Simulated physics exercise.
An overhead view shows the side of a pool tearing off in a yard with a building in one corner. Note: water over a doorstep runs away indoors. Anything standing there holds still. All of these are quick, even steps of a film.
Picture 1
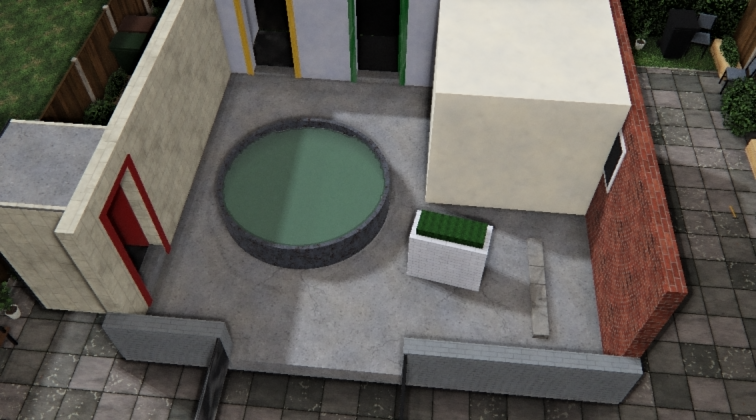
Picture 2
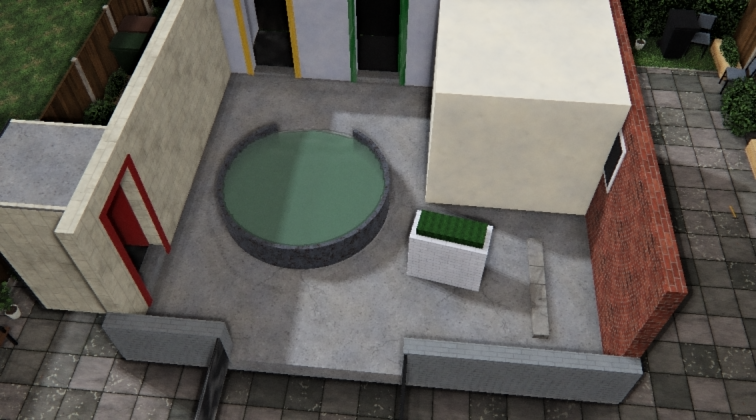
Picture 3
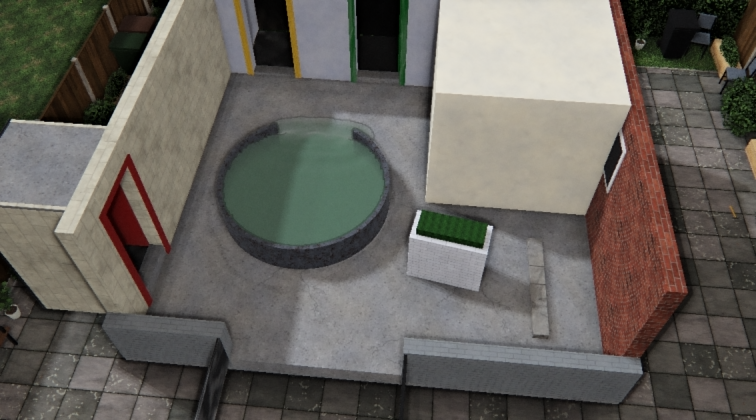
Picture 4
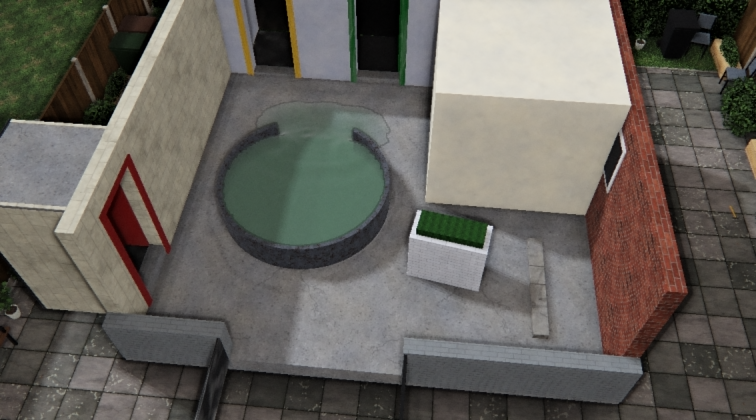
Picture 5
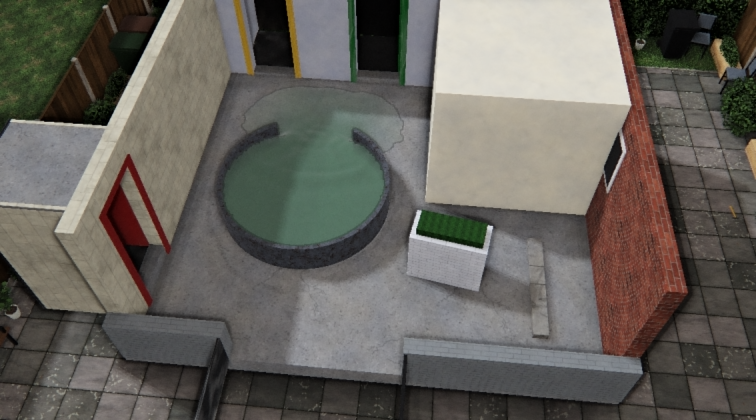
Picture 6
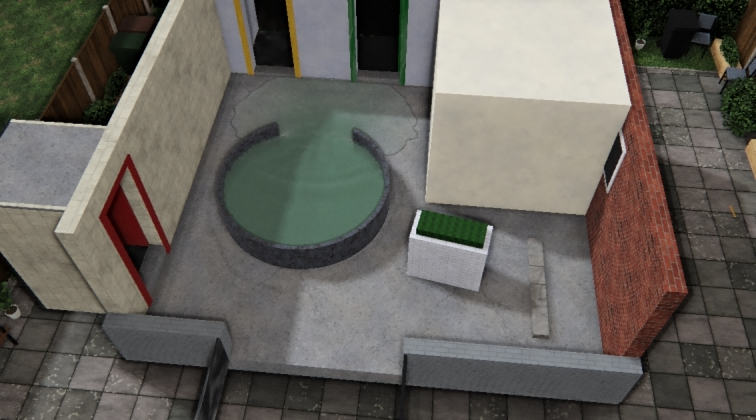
At the start, a round, dark-walled pool of still green water sits in a walled yard with a pale building in one corner. Then a section of the pool's far side is gone, and water pours through the gap, spreading in a thin, widening sheet across the paving toward the yellow-framed and green-framed doorways.
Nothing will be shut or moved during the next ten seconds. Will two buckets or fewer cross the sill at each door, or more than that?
At the red door, two or fewer; at the green door, more than that; at the yellow door, more than that.
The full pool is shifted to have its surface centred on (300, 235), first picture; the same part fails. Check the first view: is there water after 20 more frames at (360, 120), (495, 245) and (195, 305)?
Soaked, bone-dry, bone-dry.
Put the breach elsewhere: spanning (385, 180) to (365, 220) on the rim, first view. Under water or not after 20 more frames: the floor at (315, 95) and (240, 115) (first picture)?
As listed: Unflooded, unflooded.
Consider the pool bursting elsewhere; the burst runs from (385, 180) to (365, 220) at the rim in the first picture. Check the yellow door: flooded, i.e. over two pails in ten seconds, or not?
Note: Yellow falls short.
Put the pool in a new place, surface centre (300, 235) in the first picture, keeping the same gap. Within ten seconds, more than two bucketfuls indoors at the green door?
Green door exceeds the limit.
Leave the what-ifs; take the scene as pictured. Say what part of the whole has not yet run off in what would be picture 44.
The share not yet gone is roughly 86 percent.
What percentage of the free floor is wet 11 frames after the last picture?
About 25 in a hundred.
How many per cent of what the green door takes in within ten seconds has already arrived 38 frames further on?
Approximately 95 in a hundred, I reckon.
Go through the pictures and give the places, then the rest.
In the first frame, still water in the pool at (304, 181).
In the second frame, water pours out on the pool's far side and has run to a hidden place.
In the third frame, the front is at (370, 136), out from the gap on the pool's far side.
In the fourth frame, the front is at (379, 120), out from the gap on the pool's far side.
In the fifth frame, the front is at (378, 99), out from the gap on the pool's far side.
In the sixth frame, the front is at (381, 83), out from the gap on the pool's far side.
A moment on, water covers 25 % of the floor; the red door not reached, the green door under two buckets in, the yellow door under two buckets in.
Next, water covers 25 % of the floor; the red door not reached, the green door over two buckets in, the yellow door over two buckets in.
Then, water covers 40 % of the floor; the red door not reached, the green door far over two buckets in, the yellow door far over two buckets in.
Later, water covers 70 % of the floor; the red door wet at the sill, nothing in, the green door far over two buckets in, the yellow door far over two buckets in.
In the end, water covers 95 % of the floor; the red door wet at the sill, nothing in, the green door far over two buckets in, the yellow door far over two buckets in.
